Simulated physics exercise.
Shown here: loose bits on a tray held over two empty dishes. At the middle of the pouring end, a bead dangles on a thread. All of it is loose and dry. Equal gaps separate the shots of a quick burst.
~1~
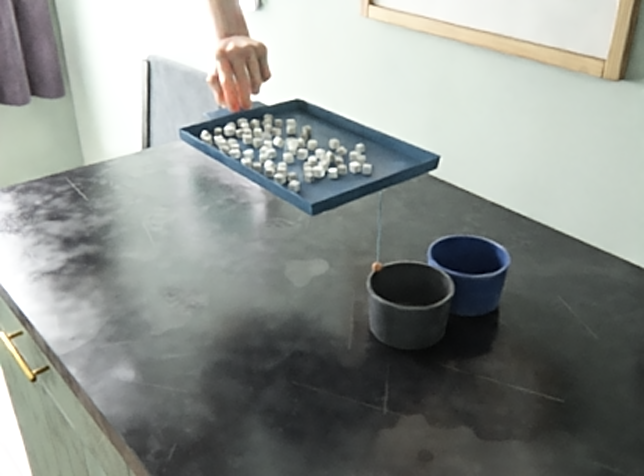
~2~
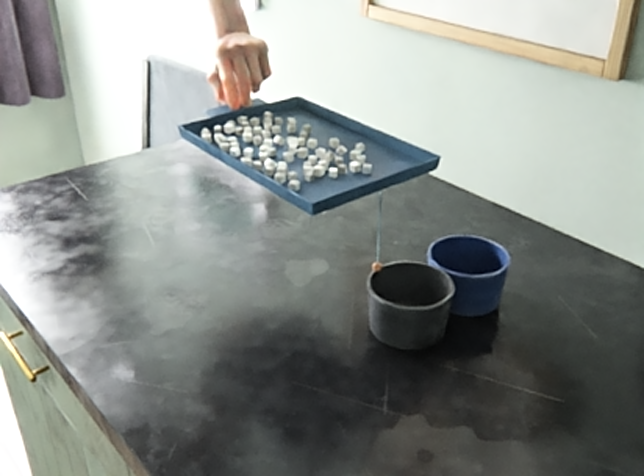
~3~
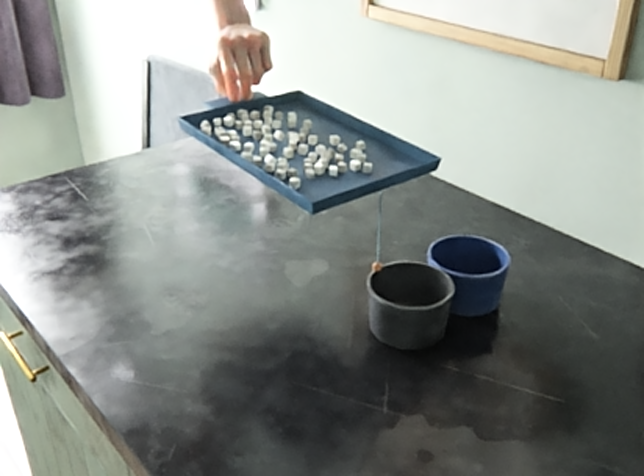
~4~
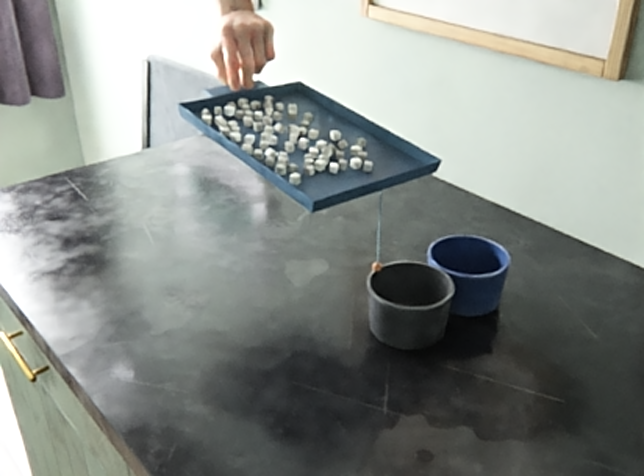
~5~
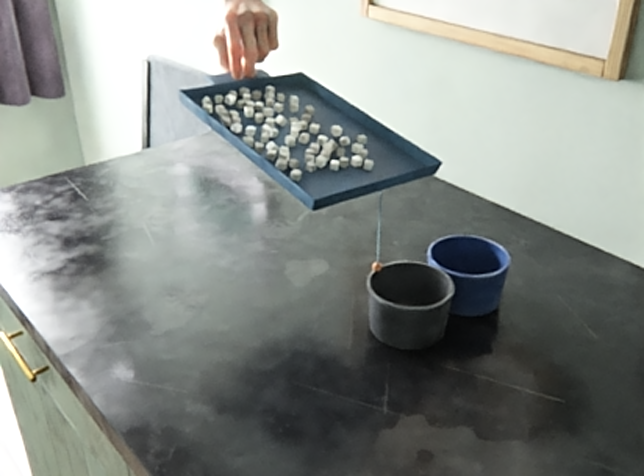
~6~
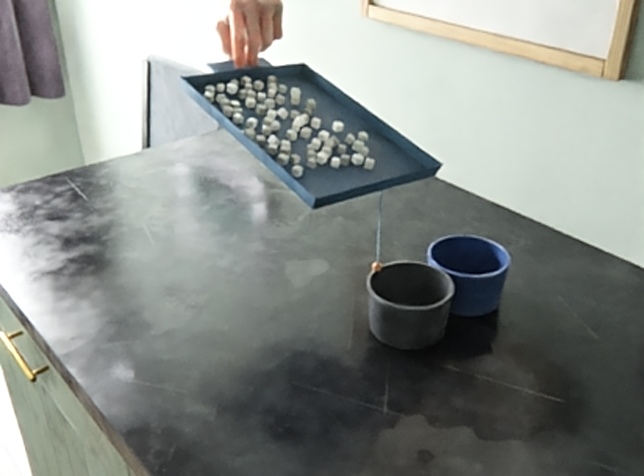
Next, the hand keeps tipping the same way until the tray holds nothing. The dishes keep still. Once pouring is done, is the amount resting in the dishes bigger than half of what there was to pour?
Yes, compared with the spill, the catch will be larger.
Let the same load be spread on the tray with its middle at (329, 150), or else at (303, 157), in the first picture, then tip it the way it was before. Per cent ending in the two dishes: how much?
Roughly 80 per cent, then roughly 70 per cent.
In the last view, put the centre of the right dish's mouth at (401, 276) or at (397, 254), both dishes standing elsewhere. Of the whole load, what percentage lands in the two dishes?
In the first position around 40 percent, in the second around 30 percent.
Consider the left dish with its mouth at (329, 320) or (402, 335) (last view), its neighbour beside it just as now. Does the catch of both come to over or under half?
Taking the tries in order: A minor share, followed by a minor share.
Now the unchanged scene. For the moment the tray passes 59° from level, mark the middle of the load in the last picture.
The load is centred about (404, 172).
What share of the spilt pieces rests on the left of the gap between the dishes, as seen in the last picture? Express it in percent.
Share on the left: Near 50 %.
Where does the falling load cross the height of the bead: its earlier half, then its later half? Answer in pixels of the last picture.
At (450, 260) for the first part, then at (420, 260) for the others.
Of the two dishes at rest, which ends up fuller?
That's the left side.
Just after the last frame, tray tipped steeply; the larger part on the tray; just a few in the right dish; roughly a quarter in the air.
A moment on, tray tipped right over; roughly two thirds on the tray; about a tenth in the left dish; about a tenth in the right dish; roughly a quarter outside both; just a few in the air.
Further on, tray tipped past a quarter turn; roughly half in the left dish; roughly a quarter in the right dish; roughly a third outside both.
When it is over, tray tipped past a quarter turn; roughly half in the left dish; roughly a quarter in the right dish; roughly a third outside both.
